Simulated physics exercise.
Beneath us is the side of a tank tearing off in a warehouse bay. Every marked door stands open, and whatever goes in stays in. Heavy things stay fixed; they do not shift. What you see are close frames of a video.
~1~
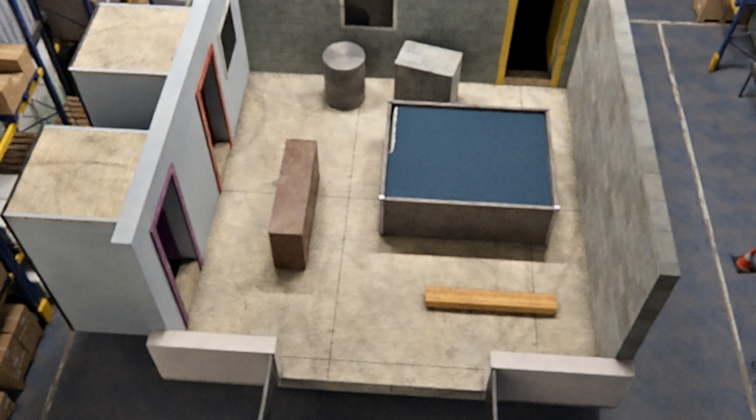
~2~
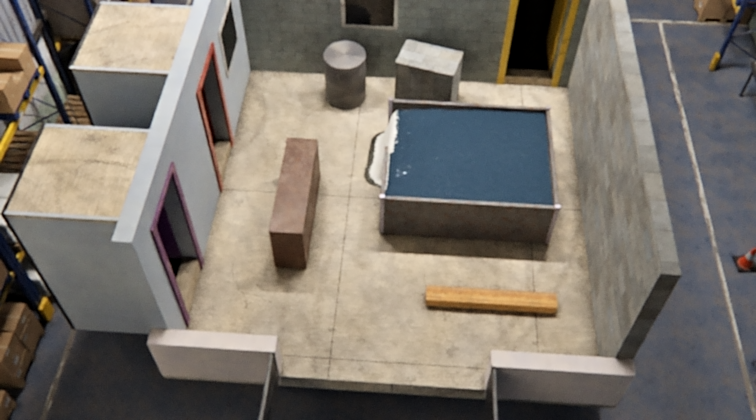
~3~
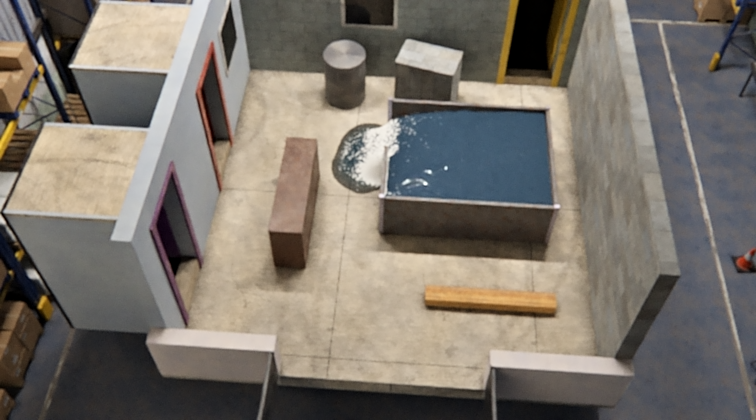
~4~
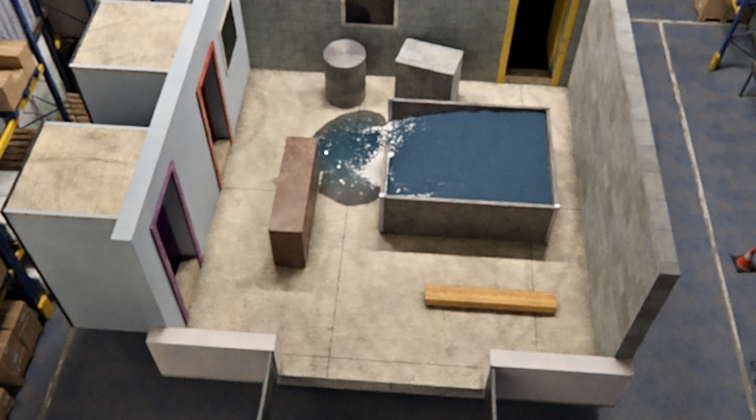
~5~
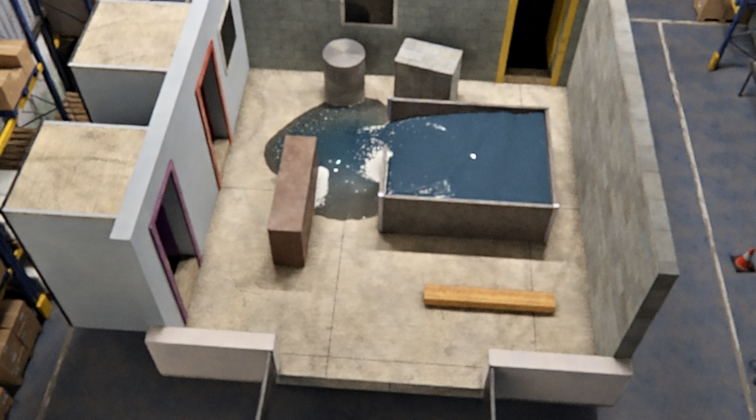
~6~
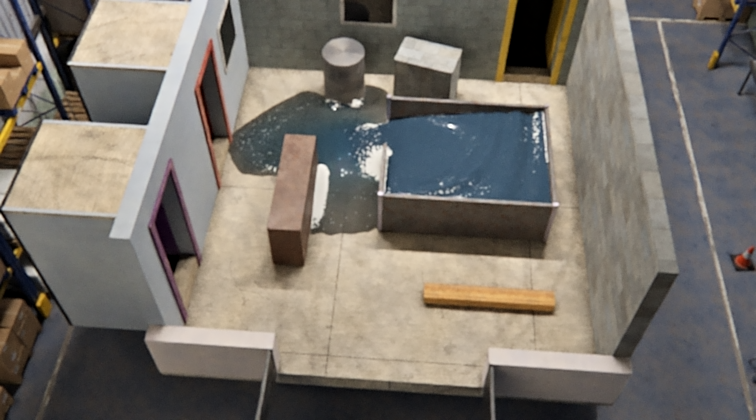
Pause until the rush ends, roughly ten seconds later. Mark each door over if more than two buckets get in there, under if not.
Red door: Over, yellow door: Under, purple door: Under.
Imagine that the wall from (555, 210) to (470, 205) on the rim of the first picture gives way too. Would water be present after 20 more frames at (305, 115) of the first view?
It would be parched.
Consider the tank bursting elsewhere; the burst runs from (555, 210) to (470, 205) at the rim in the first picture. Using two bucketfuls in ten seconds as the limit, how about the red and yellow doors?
Then the red one comes in low, and the yellow one comes in low.
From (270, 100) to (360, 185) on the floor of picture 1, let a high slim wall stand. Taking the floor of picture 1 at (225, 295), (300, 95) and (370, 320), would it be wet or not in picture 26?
The first is inundated, the second inundated and the third inundated.
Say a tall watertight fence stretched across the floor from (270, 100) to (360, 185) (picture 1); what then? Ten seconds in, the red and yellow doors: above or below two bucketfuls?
I'd say the red door misses the limit and the yellow door misses the limit.
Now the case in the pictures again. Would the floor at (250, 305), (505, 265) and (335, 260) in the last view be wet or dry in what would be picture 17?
Taking them as listed, they are spared, spared and waterlogged.
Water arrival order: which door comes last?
Answer: The door marked yellow.
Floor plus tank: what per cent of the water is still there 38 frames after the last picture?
86 % or so.
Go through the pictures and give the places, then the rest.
The first picture shows still water in the tank at (468, 155).
In the second picture, the front is at a hidden place, out from the gap at (390, 149).
In the third picture, water pours out at (389, 150) and has run to (337, 172).
In the fourth picture, water pours out at (389, 150) and has run to a hidden place.
In the fifth picture, water pours out at (388, 149) and has run to (272, 143).
In the sixth picture, water pours out at (388, 148) and has run to (235, 140).
A moment on, water covers 30 % of the floor; the red door over two buckets in, the yellow door not reached, the purple door not reached.
Next, water covers 45 % of the floor; the red door far over two buckets in, the yellow door not reached, the purple door wet at the sill, nothing in.
Then, water covers 65 % of the floor; the red door far over two buckets in, the yellow door not reached, the purple door wet at the sill, nothing in.
Later, water covers 75 % of the floor; the red door far over two buckets in, the yellow door wet at the sill, nothing in, the purple door wet at the sill, nothing in.
In the end, water covers 95 % of the floor; the red door far over two buckets in, the yellow door wet at the sill, nothing in, the purple door wet at the sill, nothing in.
